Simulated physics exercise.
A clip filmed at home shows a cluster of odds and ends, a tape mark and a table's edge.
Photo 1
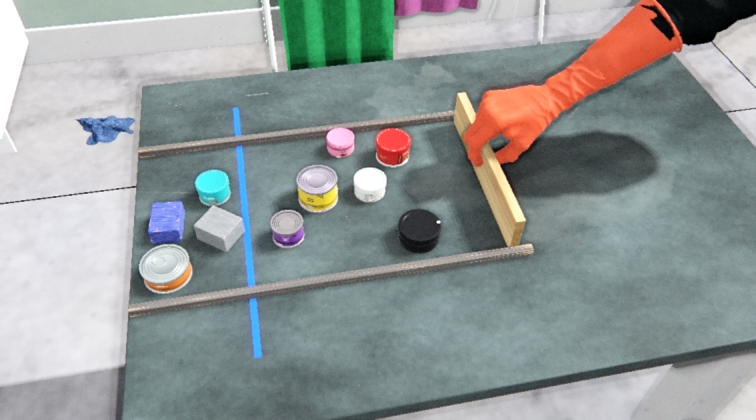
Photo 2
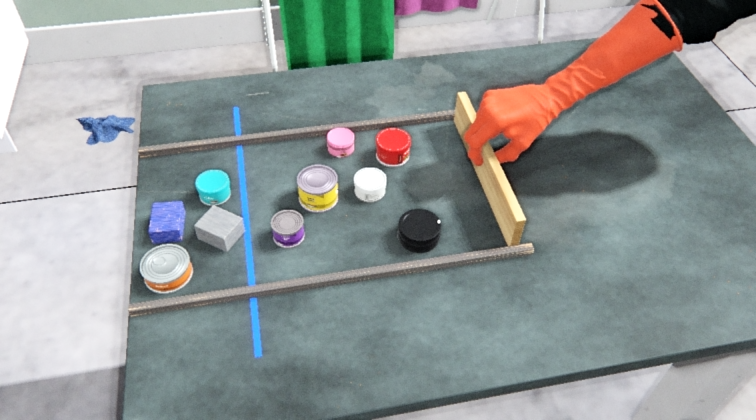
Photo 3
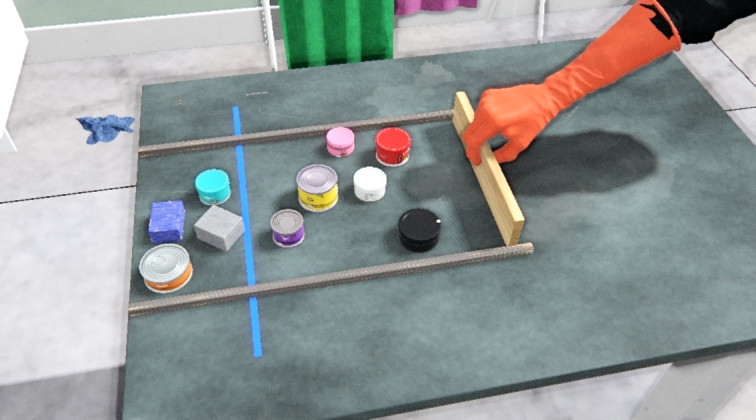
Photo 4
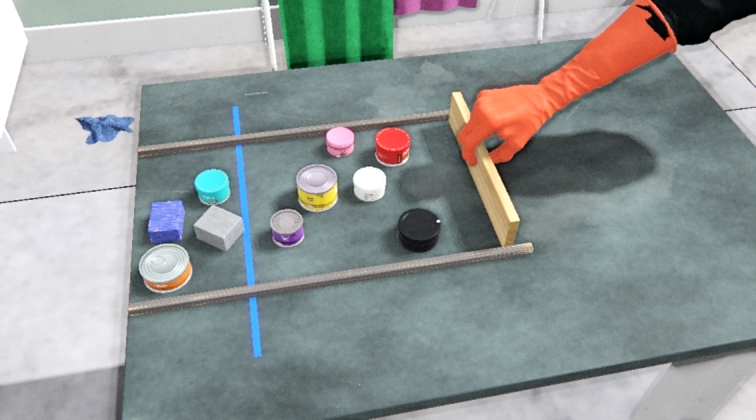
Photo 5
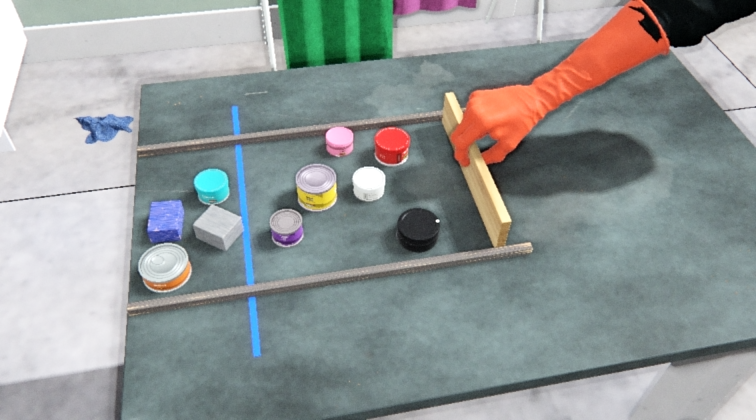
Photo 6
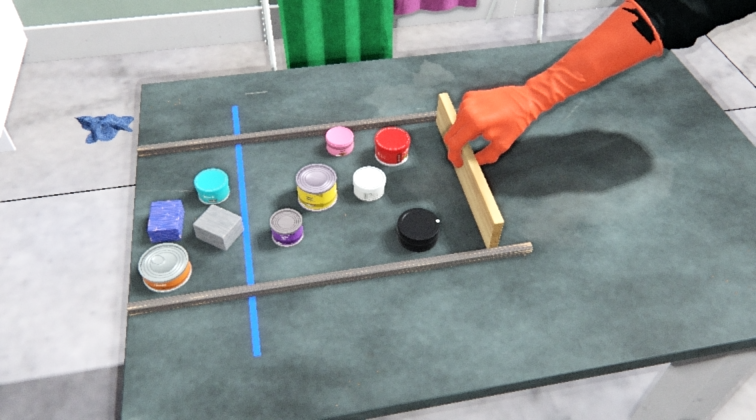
On a dark tabletop, an orange-gloved hand slides a wooden board slightly left while the scattered tins, tubs and blocks stay still.
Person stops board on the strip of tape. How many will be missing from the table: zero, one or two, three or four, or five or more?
I expect every piece to stay on the table.
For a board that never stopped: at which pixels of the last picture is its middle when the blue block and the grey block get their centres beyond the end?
Approx. (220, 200) / approx. (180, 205) for the other.
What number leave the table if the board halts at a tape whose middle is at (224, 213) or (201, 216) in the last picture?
Try by try, 0 and 1.
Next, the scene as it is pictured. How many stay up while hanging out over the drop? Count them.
I count 0 overhanging.
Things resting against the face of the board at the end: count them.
The count in contact is 5.
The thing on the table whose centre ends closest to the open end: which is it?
It's the blue block.
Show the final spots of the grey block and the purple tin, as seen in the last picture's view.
Roughly (194, 235); the other one roughly (230, 227).
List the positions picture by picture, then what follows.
The first frame shows orange tin (166, 269); blue block (167, 222); turquoise tin (213, 188); board (486, 165); tape (245, 212).
The second frame shows blue block (168, 222); board (486, 165).
The third frame shows turquoise tin (214, 188); black lid (419, 230).
The fourth frame shows orange tin (166, 268); pink tub (340, 142).
The fifth frame shows blue block (166, 221); red pot (392, 147).
The sixth frame shows orange tin (166, 268); blue block (166, 221); turquoise tin (213, 187); board (466, 166); tape (244, 210).
Soon after, none off yet; orange tin at rest near (166, 268); blue block at rest near (166, 221); turquoise tin at rest near (213, 187).
After that, none off yet; orange tin at rest near (166, 268); blue block at rest near (166, 221); turquoise tin moving near (208, 186).
In the end, the number that fall off is zero.
